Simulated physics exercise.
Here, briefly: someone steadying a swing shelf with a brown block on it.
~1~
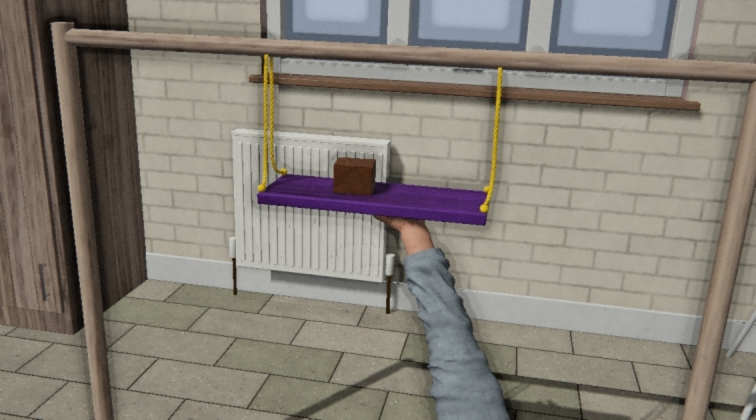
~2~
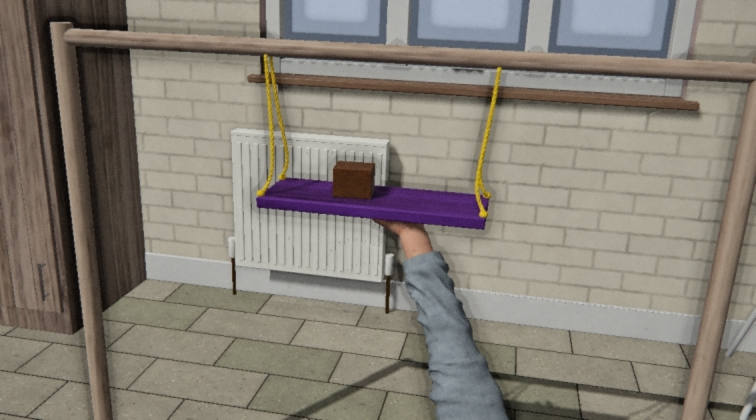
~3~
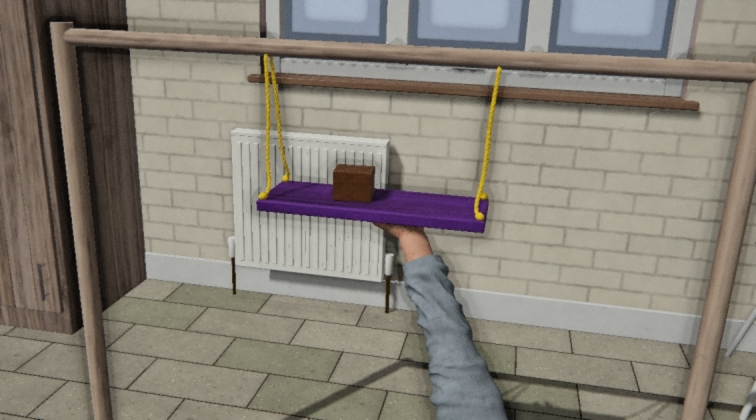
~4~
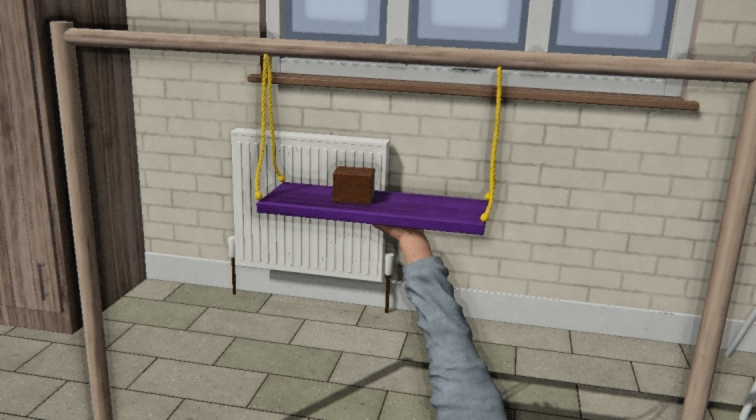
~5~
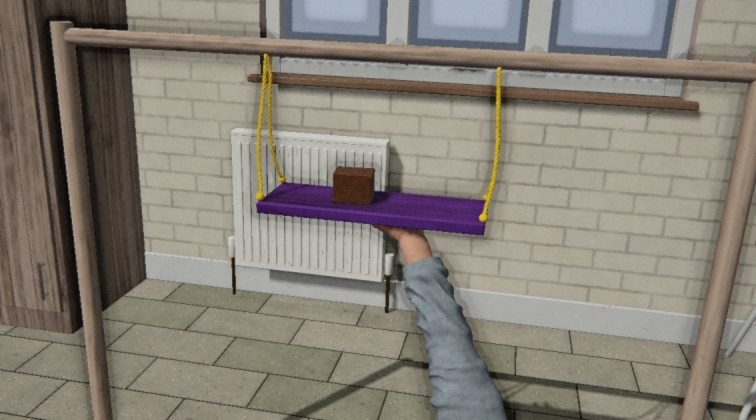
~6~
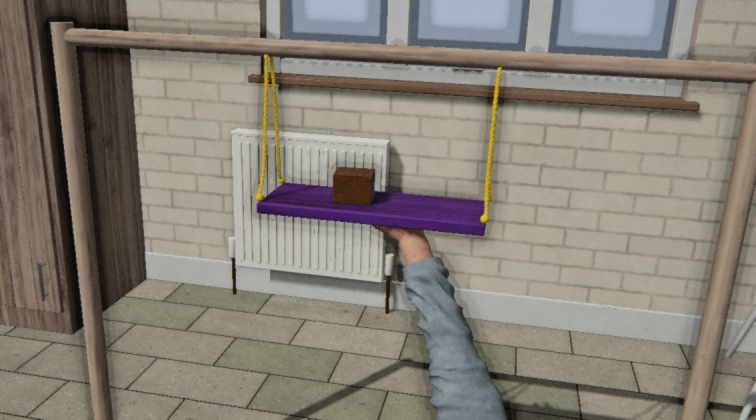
A purple swing shelf, hung by yellow cords from a wooden frame and carrying a brown block left of its middle, sinks very slightly and then stays nearly level in place. A grey-sleeved arm reaches up from below, its hand steadying the underside, while the cords sway and bow a little before hanging almost straight. The unmoving, slightly raised view faces a pale brick wall with a white radiator, windows above, dark wood at left and paving below.
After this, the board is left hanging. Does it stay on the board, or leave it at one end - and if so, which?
It stays on the board.
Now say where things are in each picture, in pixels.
Brown block (355, 176); purple shelf (368, 210), in the first picture.
Brown block (354, 180), in the second picture.
Brown block (354, 183), in the third picture.
Brown block (354, 185); purple shelf (367, 219), in the fourth picture.
Brown block (354, 185), in the fifth picture.
Brown block (354, 186); purple shelf (367, 220); left shoelaces almost straight; right shoelaces almost straight, in the sixth picture.
Then, 0.44 s after the last picture, board level; block on the board near (354, 188).
At rest, board level; block on the board near (354, 188). The brown block stays on the board.
